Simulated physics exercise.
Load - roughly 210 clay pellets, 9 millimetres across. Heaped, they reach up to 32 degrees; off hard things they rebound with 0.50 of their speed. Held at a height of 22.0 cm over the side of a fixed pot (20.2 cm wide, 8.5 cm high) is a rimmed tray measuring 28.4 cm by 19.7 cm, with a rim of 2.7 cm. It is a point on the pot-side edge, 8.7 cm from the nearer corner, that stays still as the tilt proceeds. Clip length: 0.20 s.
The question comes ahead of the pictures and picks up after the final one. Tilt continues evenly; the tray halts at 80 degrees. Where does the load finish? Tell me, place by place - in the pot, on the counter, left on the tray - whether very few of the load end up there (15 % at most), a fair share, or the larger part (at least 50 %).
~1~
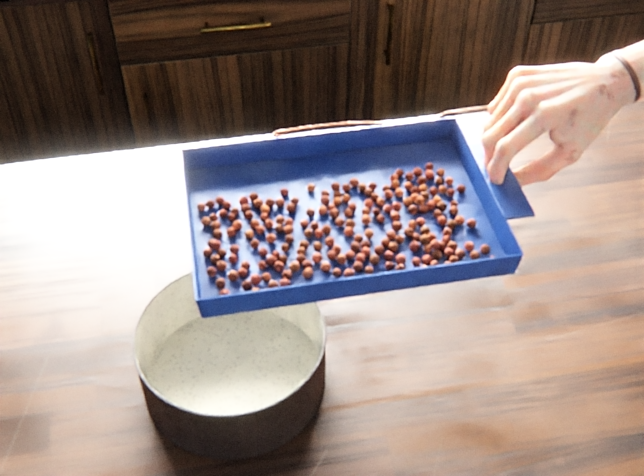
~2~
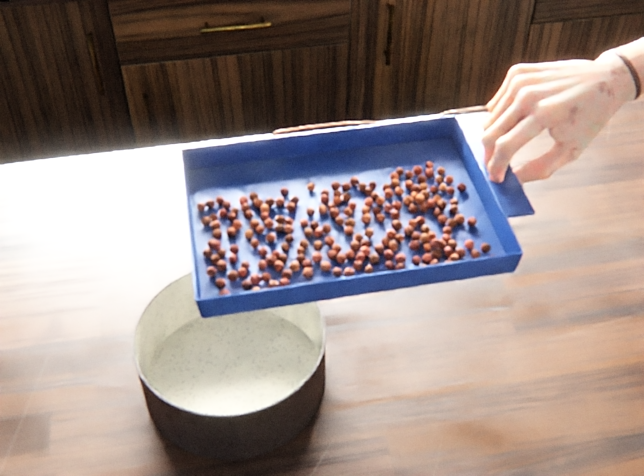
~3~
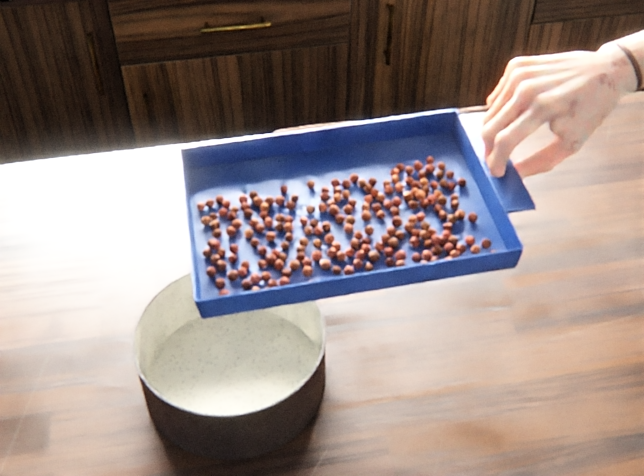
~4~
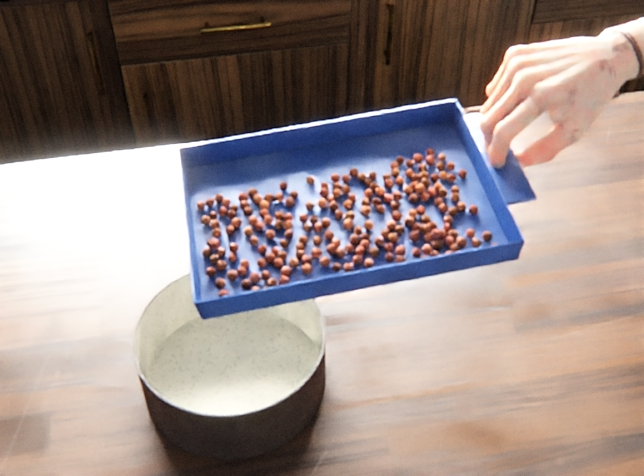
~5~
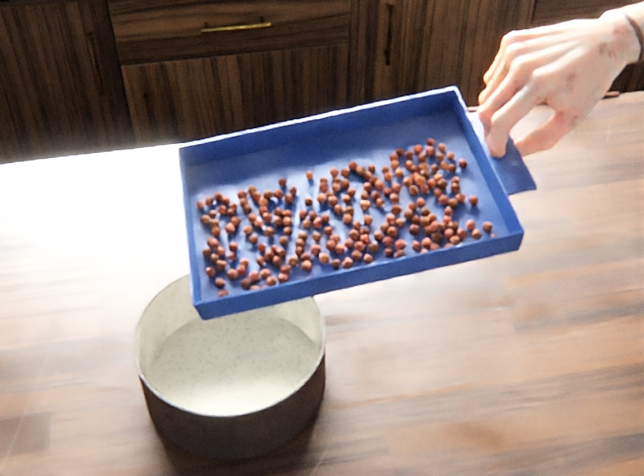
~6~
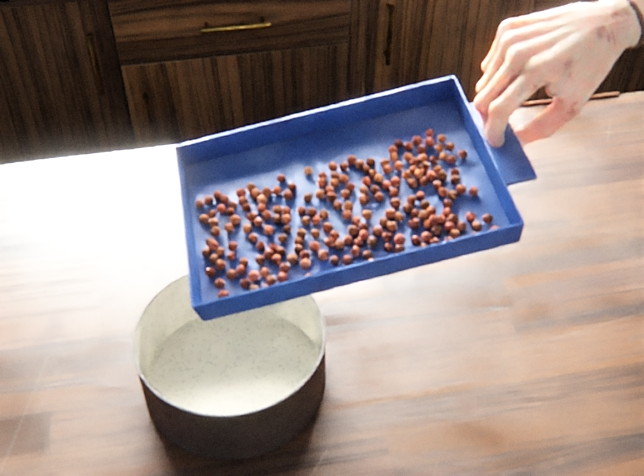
Pot - very few, counter - very few, tray - the larger part.
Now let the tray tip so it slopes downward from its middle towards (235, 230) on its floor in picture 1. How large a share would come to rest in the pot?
My best guess is some 0 per cent.
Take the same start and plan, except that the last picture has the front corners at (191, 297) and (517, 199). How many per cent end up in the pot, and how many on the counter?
Pot 0; counter 10.
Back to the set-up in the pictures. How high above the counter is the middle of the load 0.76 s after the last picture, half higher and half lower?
Around 26 cm up.
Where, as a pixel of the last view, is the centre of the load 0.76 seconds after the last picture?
Look near (218, 248) in the last picture.
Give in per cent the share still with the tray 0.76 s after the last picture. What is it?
100%, roughly.
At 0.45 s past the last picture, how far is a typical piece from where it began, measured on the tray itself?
8 cm.
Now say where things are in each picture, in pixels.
The first frame shows tray tilt 0 degrees, front corners at (199, 297) and (519, 252); middle of the pieces at (349, 232); pot at (230, 333).
The second frame shows tray tilt 0 degrees, front corners at (199, 297) and (520, 251); middle of the pieces at (349, 231).
The third frame shows tray tilt 2 degrees, front corners at (198, 298) and (520, 246); middle of the pieces at (349, 229).
The fourth frame shows tray tilt 4 degrees, front corners at (197, 300) and (521, 239), lowest corner left front; middle of the pieces at (349, 224).
The fifth frame shows tray tilt 7 degrees, front corners at (196, 301) and (521, 230), lowest corner left front; middle of the pieces at (348, 220).
The sixth frame shows tray tilt 10 degrees, front corners at (195, 303) and (520, 221), lowest corner left front; middle of the pieces at (347, 215); pot at (230, 333).
Then, 0.45 s after the last picture, tilt 43 degrees; the tray holds 100 %, the pot 0 %.
Then, 0.76 s after the last picture, tilt 66 degrees; the tray holds 100 %, the pot 0 %.
Then, 1.16 s after the last picture, tilt 80 degrees; the tray holds 95 %, the pot 0 %.
In the end, pot 0 %, counter 5 %, tray 95 %.
